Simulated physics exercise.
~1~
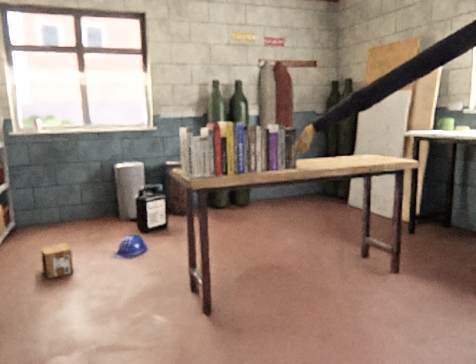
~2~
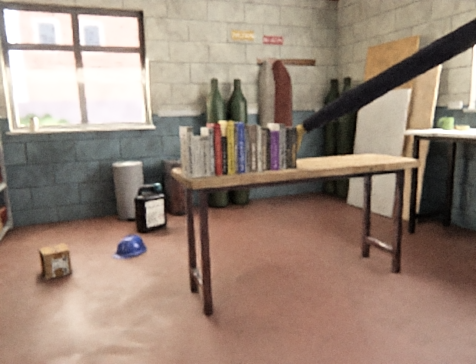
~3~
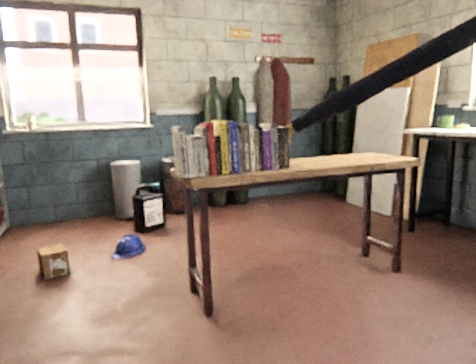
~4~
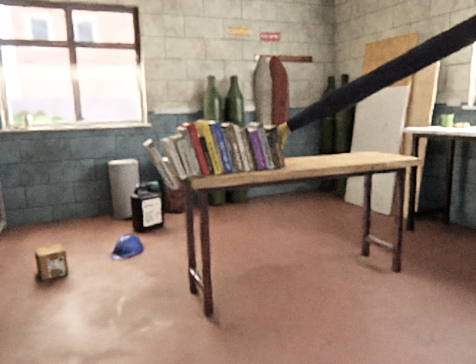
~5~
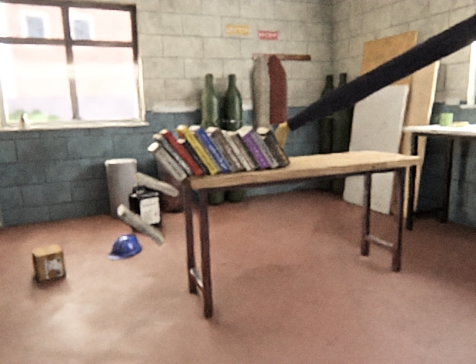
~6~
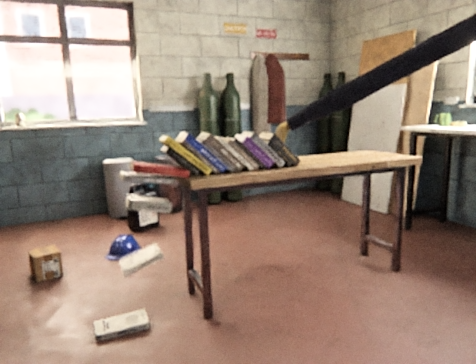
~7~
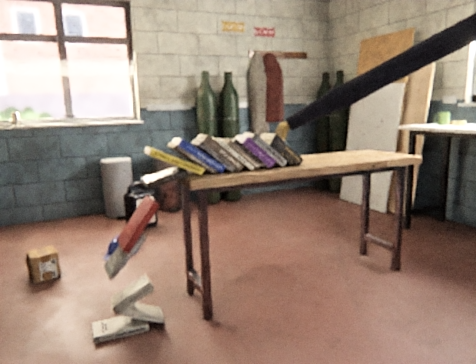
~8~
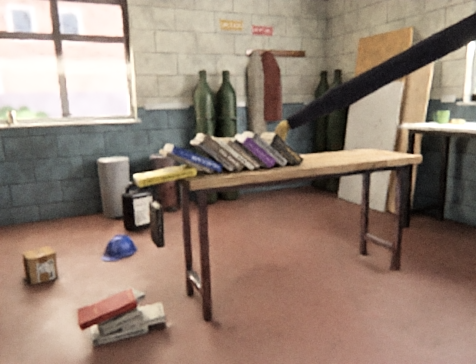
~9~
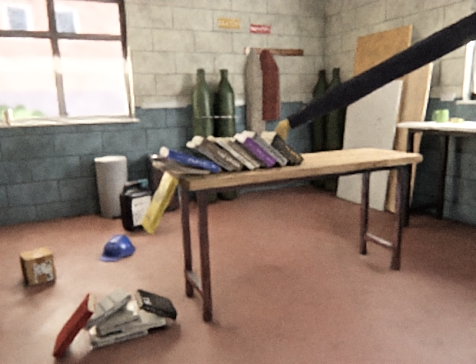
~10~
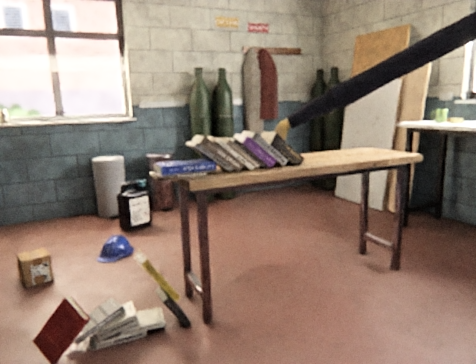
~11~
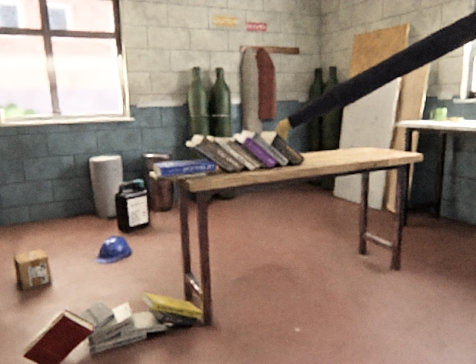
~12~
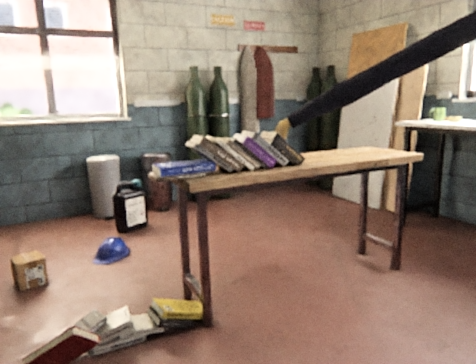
In the video, a dark pole pushes a row of upright books leftward on a wooden table, and they lean over as several, including red and yellow ones, tumble off the left end. The fallen books lie piled on the floor, while a flat blue book and leaning ones remain on top.
